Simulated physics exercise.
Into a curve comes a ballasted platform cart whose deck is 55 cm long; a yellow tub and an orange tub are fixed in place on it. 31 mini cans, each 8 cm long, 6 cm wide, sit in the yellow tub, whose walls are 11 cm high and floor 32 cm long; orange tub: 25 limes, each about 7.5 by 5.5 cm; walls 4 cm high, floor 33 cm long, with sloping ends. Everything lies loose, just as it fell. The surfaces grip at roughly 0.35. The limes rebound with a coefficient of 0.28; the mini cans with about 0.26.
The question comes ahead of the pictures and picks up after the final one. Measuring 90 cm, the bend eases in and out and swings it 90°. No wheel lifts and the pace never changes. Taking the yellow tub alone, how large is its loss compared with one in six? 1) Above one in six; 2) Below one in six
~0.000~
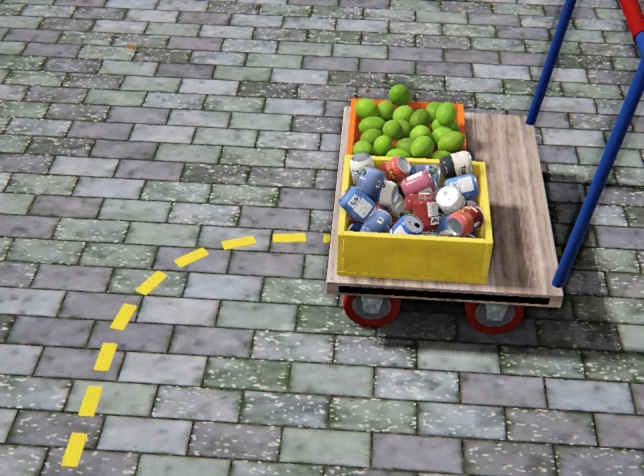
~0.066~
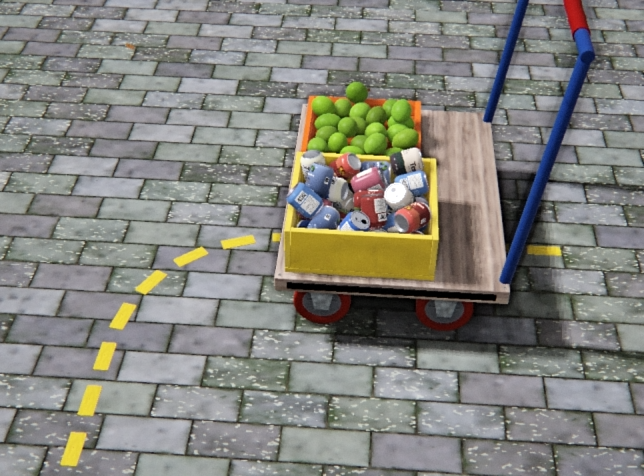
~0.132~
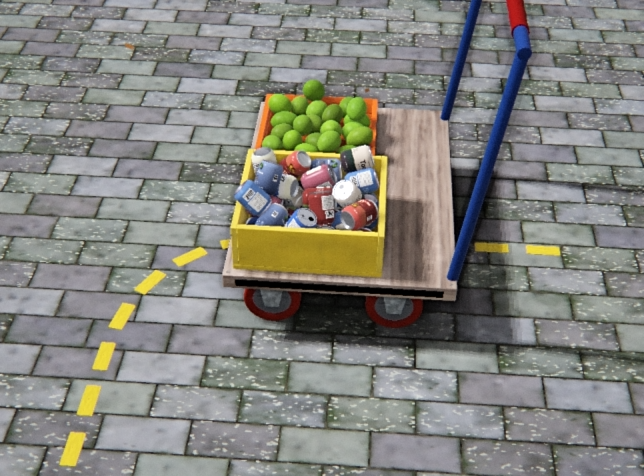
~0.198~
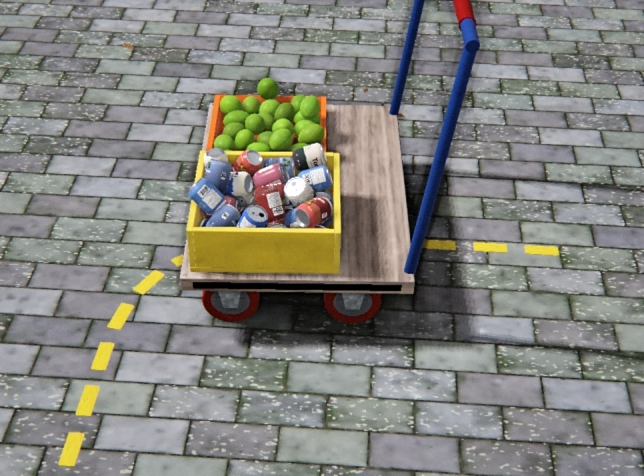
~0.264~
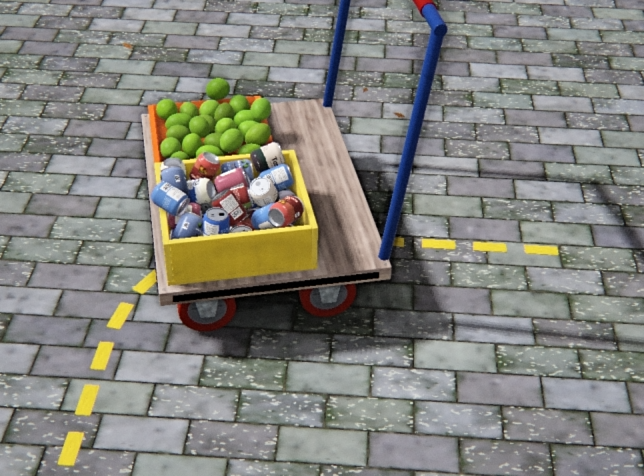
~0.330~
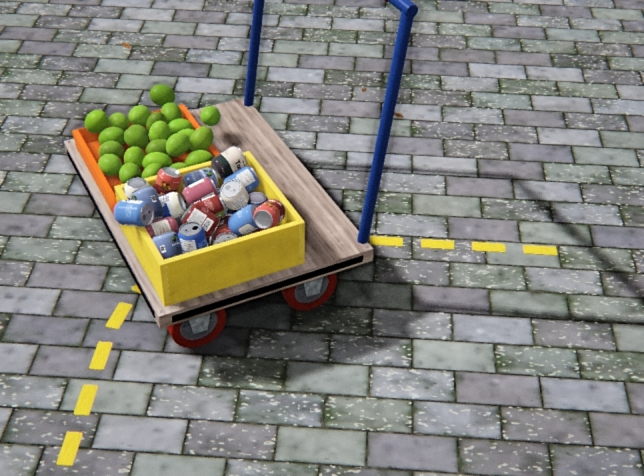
Option 2: Below one in six.
After 0.38 s, 1 of 31 out of the yellow tub and 2 of 25 out of the orange tub.
After 0.48 s, 1 of 31 out of the yellow tub and 9 of 25 out of the orange tub.
After 0.63 s, 1 of 31 out of the yellow tub and 14 of 25 out of the orange tub.
When it is over (at 1.08 s), 1 of 31 out of the yellow tub and 14 of 25 out of the orange tub. Asked share, 1 of 31, 3 per cent.
